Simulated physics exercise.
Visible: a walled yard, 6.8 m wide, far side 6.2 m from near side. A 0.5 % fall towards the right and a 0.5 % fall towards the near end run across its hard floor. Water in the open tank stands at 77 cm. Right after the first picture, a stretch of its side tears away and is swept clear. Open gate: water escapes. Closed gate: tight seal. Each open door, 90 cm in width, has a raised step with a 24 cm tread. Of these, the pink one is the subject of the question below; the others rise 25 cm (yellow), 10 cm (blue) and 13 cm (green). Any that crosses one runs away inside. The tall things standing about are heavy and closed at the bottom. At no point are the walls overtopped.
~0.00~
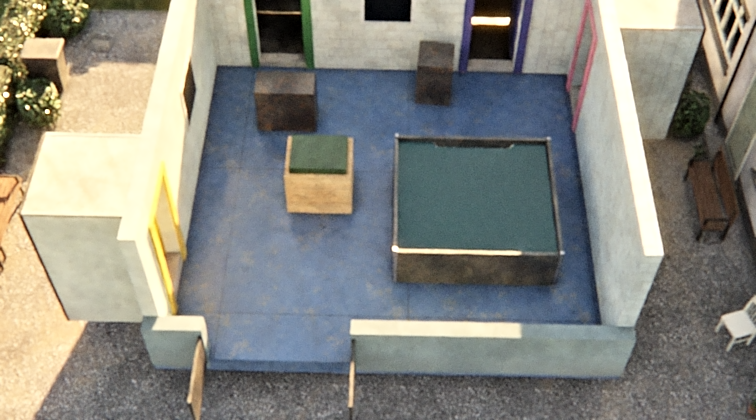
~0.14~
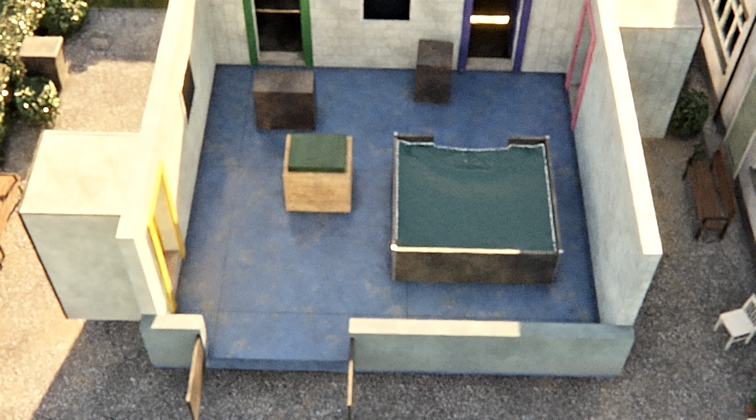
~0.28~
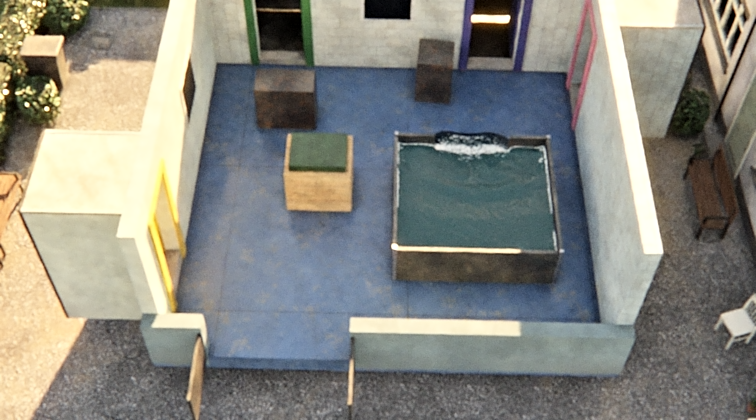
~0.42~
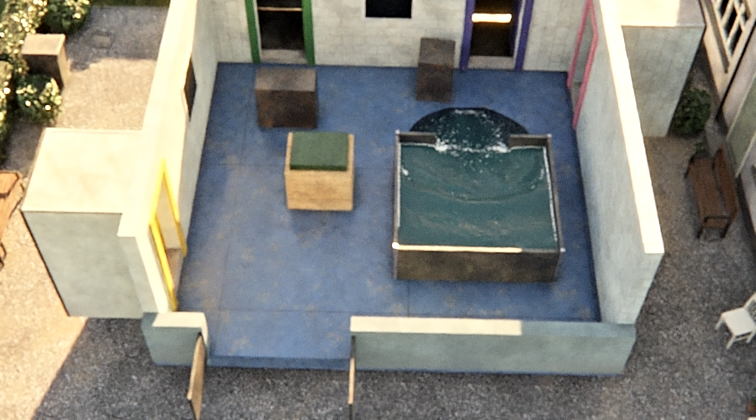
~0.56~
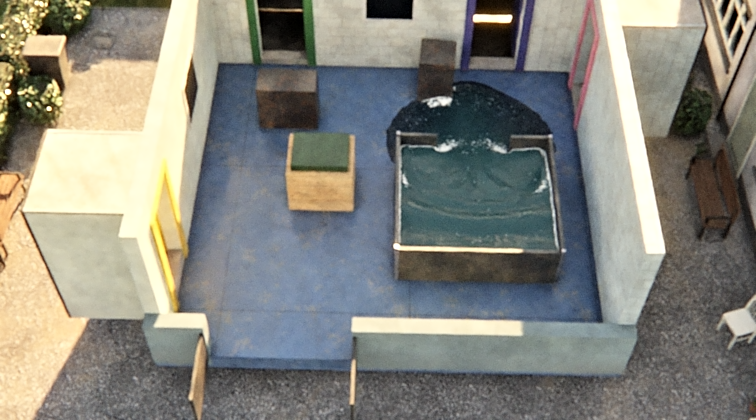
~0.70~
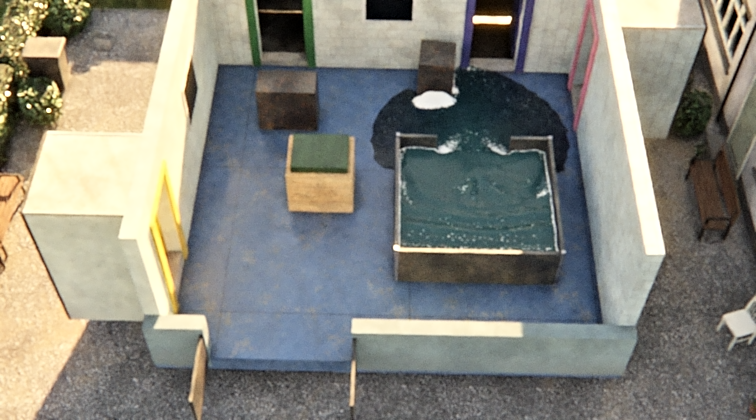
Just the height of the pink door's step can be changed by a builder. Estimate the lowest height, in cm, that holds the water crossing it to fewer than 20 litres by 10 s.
My estimate is 21 cm.
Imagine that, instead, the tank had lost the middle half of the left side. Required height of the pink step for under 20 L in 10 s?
In that case you'd want it roughly 8.0 cm high.
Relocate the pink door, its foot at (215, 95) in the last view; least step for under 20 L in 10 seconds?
Roughly 20 cm.
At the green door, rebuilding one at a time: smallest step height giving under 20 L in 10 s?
For green, a step near 11.5 cm.
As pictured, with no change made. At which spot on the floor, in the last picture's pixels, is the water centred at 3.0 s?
(453, 171).
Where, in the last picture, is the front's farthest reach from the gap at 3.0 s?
Around (219, 66).
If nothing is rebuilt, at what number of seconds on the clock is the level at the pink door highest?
The level tops out around 2.4 s.
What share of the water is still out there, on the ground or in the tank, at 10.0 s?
Roughly 72 in a hundred.
After 1.4 s water covers 25 % of the floor, deepest (45 cm) near (474, 165); 10 cm at the pink door, 0 litres in over its 18 cm step.
After 3.0 s water covers 40 % of the floor, deepest (34 cm) near (488, 73); 22 cm at the pink door, 21 litres in over its 18 cm step.
After 10.0 s water covers 95 % of the floor, deepest (16 cm) near (599, 354); 13 cm at the pink door, 48 litres in over its 18 cm step.
At the pink door as built, the water arrived by 0.9 s and peaked near 25 cm at 2.4 s.
Run again over the same 10 s with other heights there, 37 litres in over 19 cm, 4 litres over 26 cm. The limit of 20 litres is kept from about 21 cm up.
